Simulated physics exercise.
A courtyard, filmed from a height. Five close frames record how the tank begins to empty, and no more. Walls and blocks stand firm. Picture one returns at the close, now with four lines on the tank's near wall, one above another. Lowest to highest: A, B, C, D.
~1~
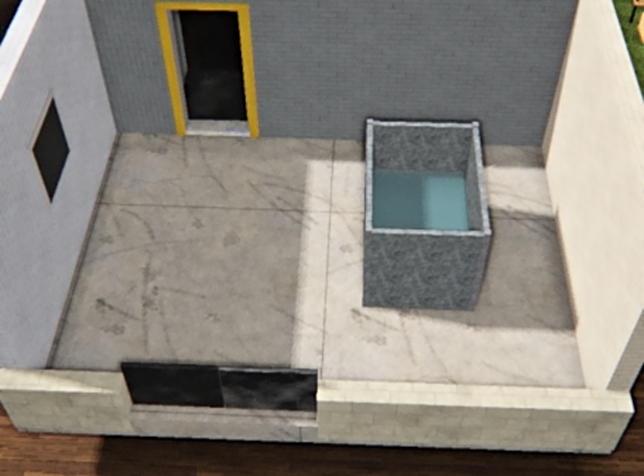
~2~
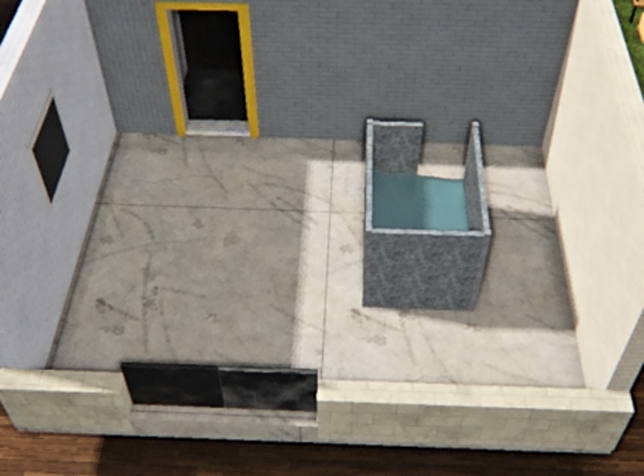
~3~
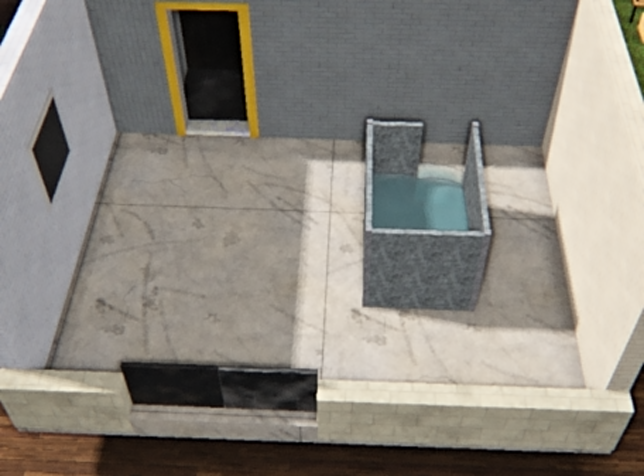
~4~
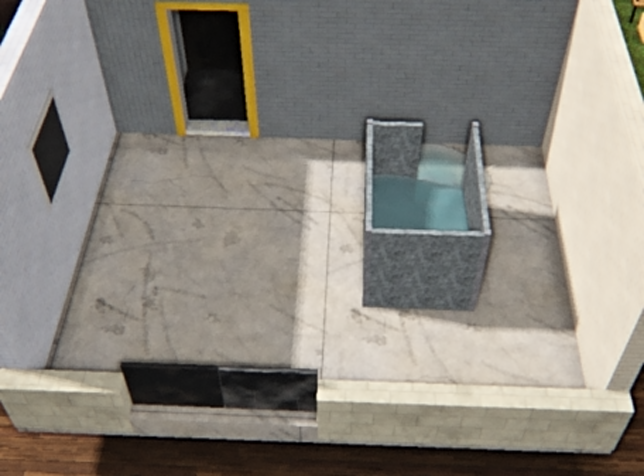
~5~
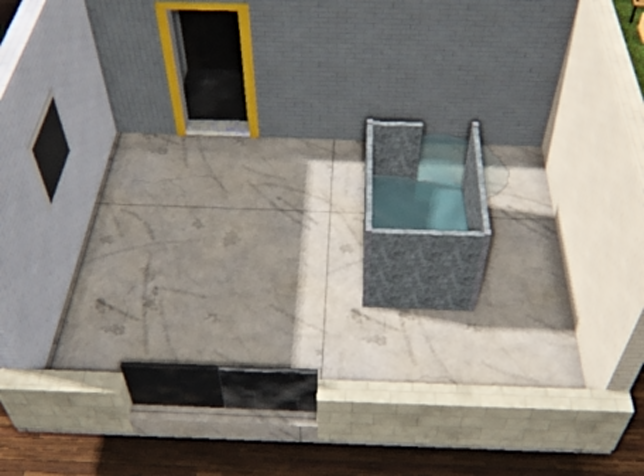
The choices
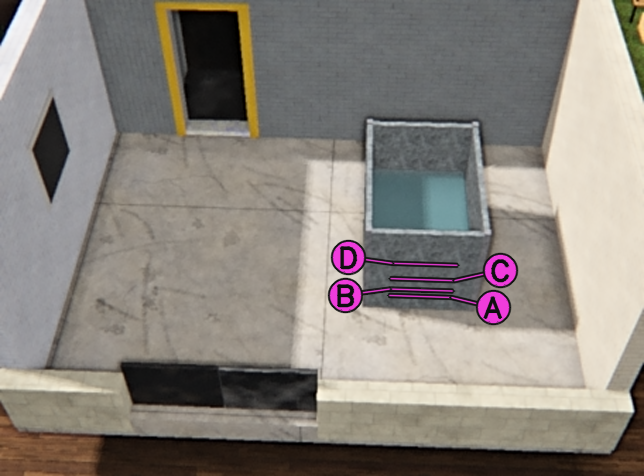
Water in a grey stone tank pouring out through an opening in its back wall, inside a walled yard with a yellow doorway.
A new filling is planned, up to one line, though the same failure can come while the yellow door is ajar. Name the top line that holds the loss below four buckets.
I would pick level D.
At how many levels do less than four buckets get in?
All of them.
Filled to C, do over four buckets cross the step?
No, that is safe.
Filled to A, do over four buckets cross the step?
No, that is safe.
On the marked copy, A at (420, 296); B at (421, 290); C at (422, 279); D at (424, 264); from the bottom up A, B, C, D.
With A, nothing gets over.
With B, nothing gets over.
With C, nothing gets over.
With D, a splash gets over, under a bucket.
